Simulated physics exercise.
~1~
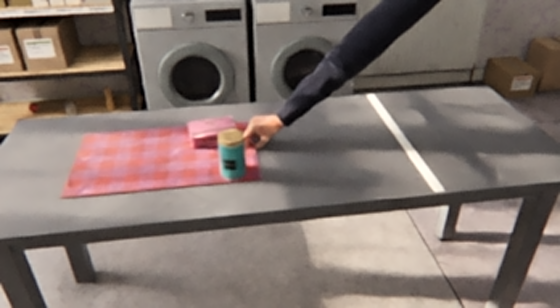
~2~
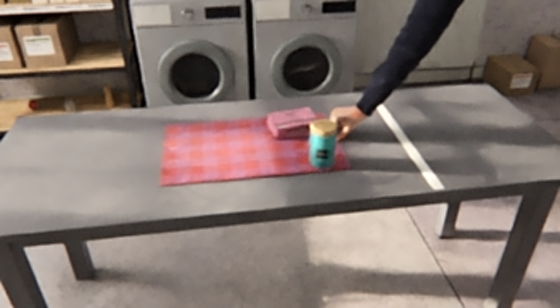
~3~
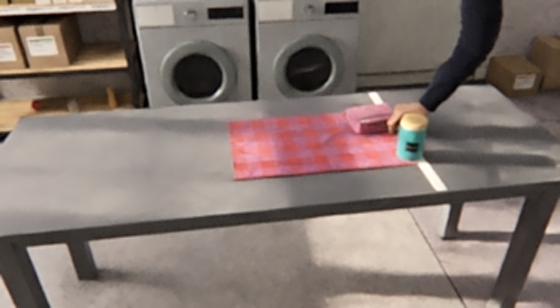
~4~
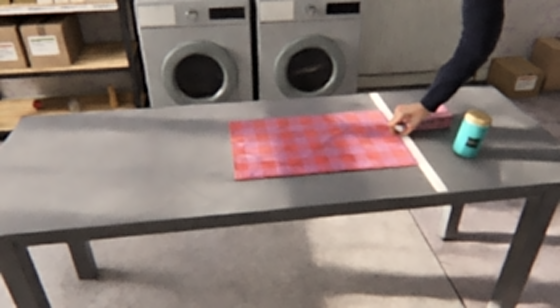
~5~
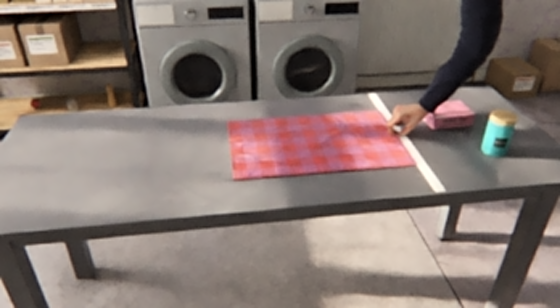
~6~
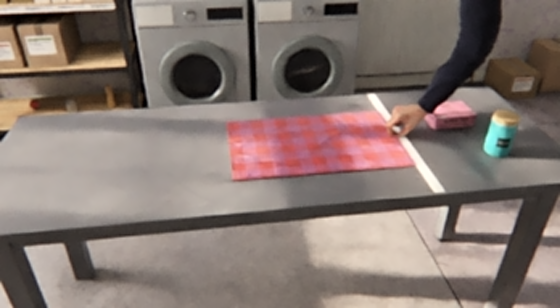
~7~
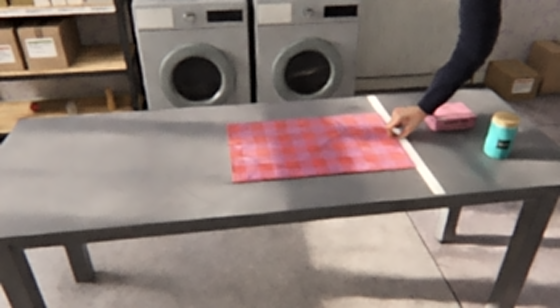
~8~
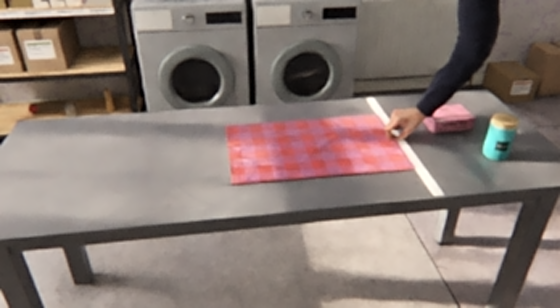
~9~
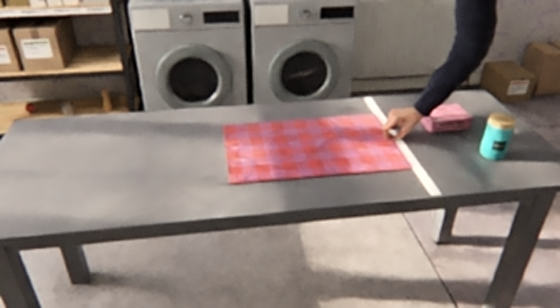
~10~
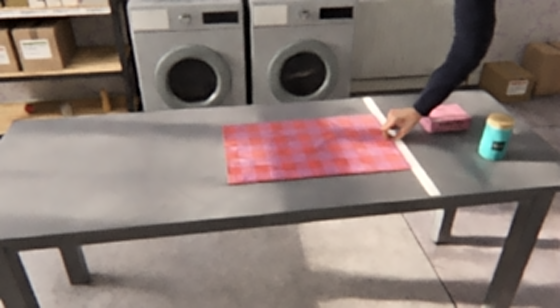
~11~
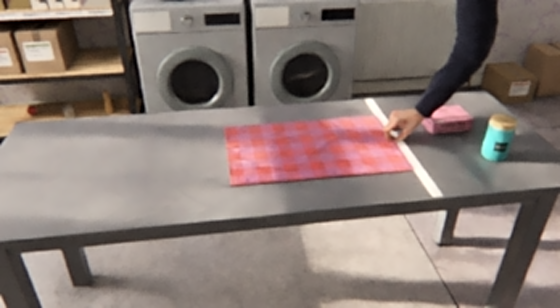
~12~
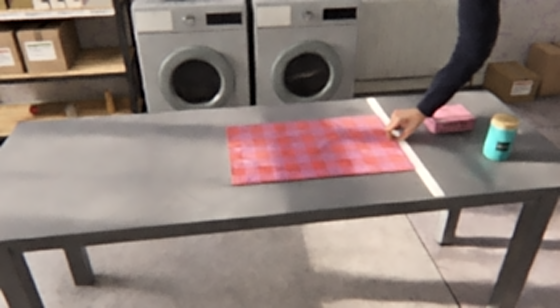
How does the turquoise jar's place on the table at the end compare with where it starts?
The turquoise jar starts on the red cloth left of the middle of the table. By the end it stands upright on the bare tabletop near the right end, past the pale strip of tape.
